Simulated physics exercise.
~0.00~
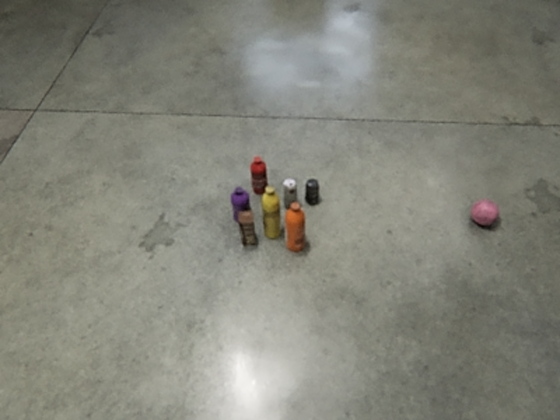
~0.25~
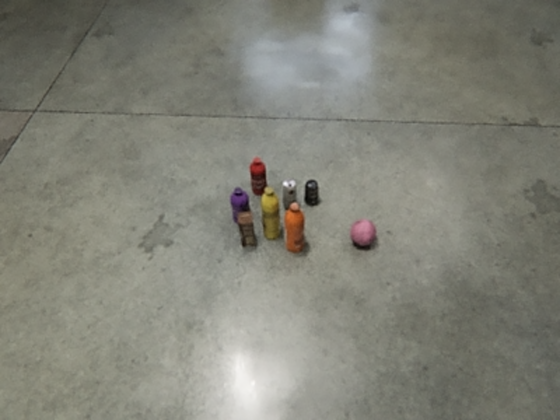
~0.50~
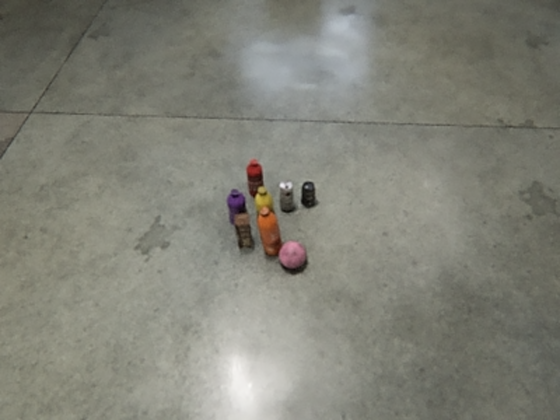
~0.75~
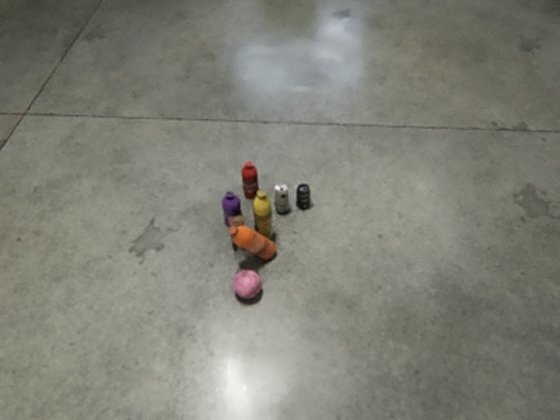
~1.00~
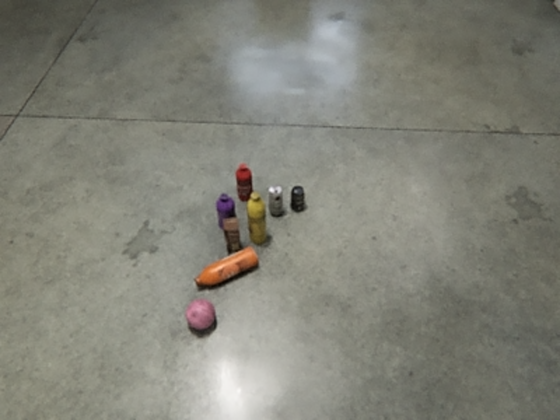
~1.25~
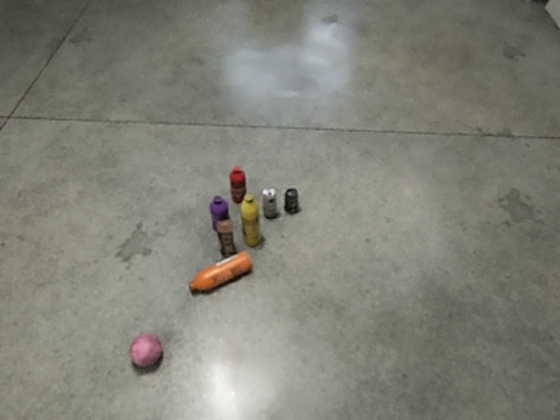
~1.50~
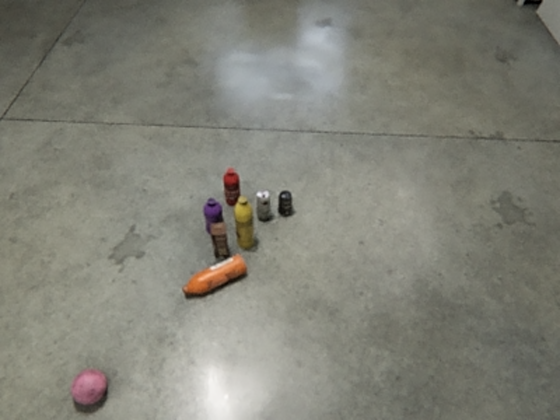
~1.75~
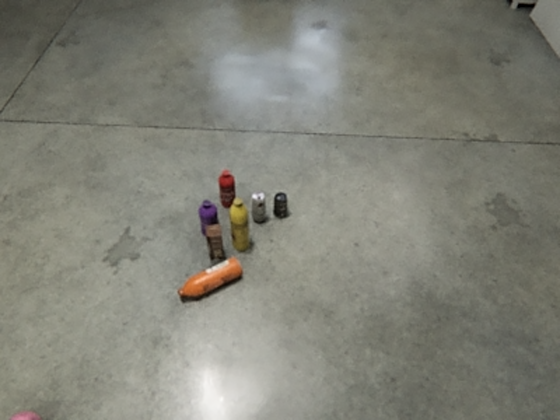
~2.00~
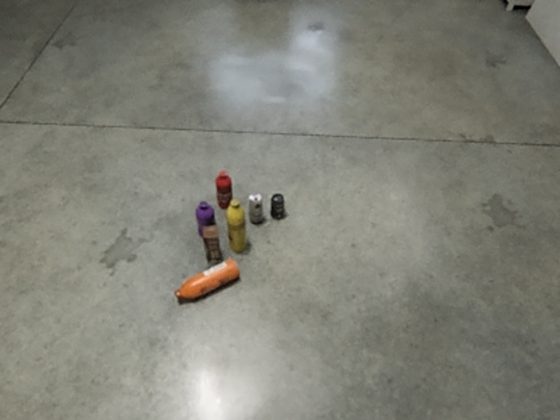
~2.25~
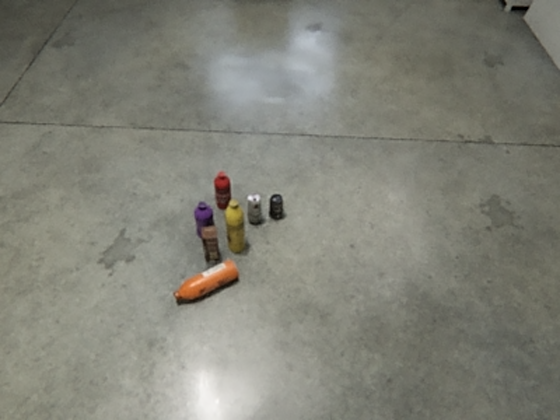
In the video, a pink ball rolls left across a concrete floor toward a cluster of bottles and small containers, striking the orange bottle, which tips onto its side. The ball rolls out of view at the lower left, while the other items remain standing.
